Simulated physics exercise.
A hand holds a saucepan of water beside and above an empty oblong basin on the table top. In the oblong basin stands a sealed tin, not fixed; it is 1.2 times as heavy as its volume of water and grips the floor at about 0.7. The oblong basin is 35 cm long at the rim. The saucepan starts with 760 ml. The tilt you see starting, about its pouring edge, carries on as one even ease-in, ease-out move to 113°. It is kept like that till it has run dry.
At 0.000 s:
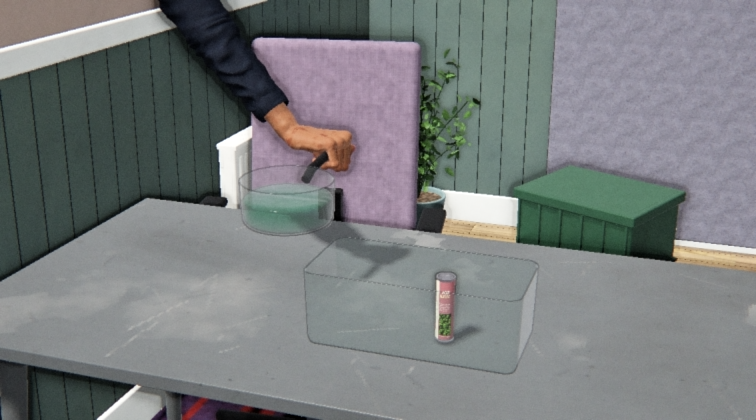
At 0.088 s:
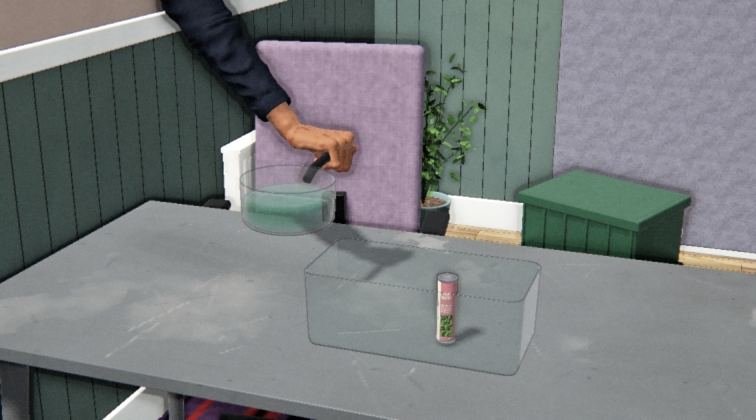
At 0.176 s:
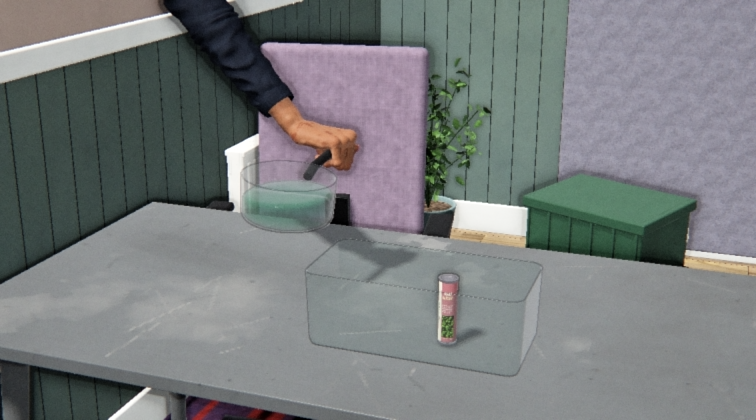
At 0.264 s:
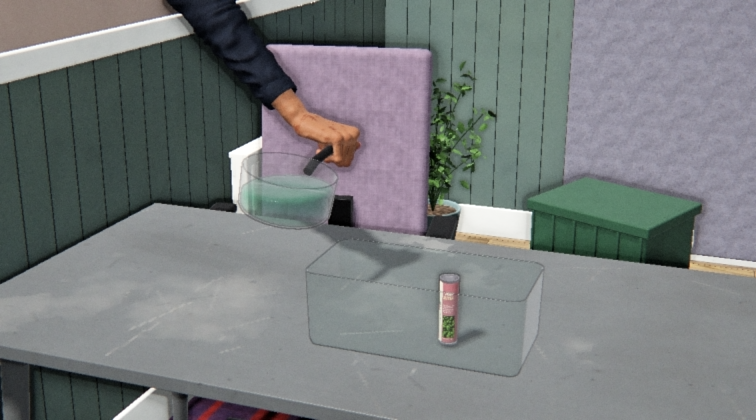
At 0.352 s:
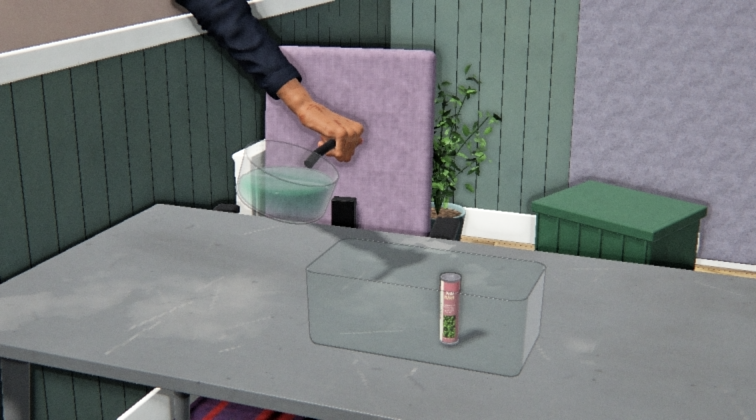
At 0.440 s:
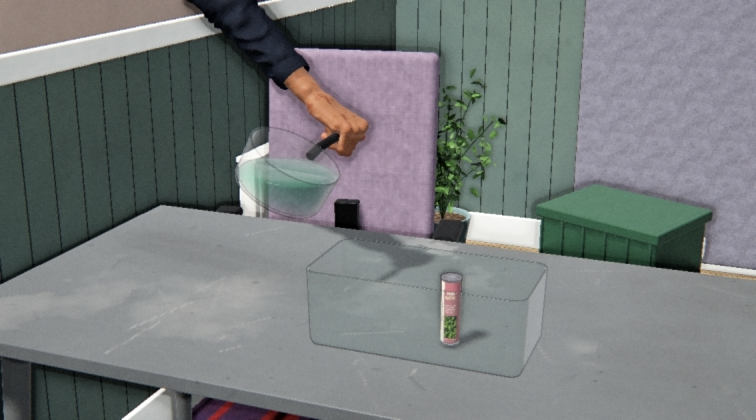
A hand tilting a clear saucepan of greenish water beside and above an empty see-through basin on a grey table.
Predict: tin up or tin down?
The tin keeps standing.
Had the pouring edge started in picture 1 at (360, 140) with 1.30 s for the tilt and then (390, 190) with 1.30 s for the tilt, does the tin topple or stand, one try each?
First it goes over; then it remains upright.
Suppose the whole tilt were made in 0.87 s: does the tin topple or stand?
Then it keeps standing.
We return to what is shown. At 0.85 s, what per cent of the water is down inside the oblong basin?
About 22 per cent.
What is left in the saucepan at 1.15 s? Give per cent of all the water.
About 4 per cent.
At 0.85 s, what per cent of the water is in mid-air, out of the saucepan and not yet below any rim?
Near 40 in a hundred.
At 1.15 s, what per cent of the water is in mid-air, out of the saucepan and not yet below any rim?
About 10 per cent.
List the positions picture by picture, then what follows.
The first frame shows tilt 0°; pouring edge (331, 185); surface from (248, 191) to (331, 200); the oblong basin's rim runs from (320, 254) to (531, 282); the tin's top is at (446, 279).
The second frame shows tilt 1°; pouring edge (332, 186); surface from (249, 191) to (332, 200).
The third frame shows tilt 5°; pouring edge (333, 185); surface from (249, 188) to (332, 197).
The fourth frame shows tilt 11°; pouring edge (334, 185); surface from (248, 181) to (332, 192).
The fifth frame shows tilt 19°; pouring edge (334, 184); surface from (246, 173) to (333, 185).
The sixth frame shows tilt 29°; pouring edge (335, 183); surface from (246, 161) to (336, 178).
Then, 0.85 s in, the tilt is 83° and 37 per cent is still to pour; the tin stands where it began.
Then, 1.15 s in, the tilt is 109° and 4 per cent is still to pour; the tin stands where it began.
Then, 1.46 s in, the tilt is 113° and 0 per cent is still to pour; the tin stands where it began.
Then, 1.80 s in, the tilt is 113° and 0 per cent is still to pour; the tin stands where it began.
Finally, the tin stands where it began.
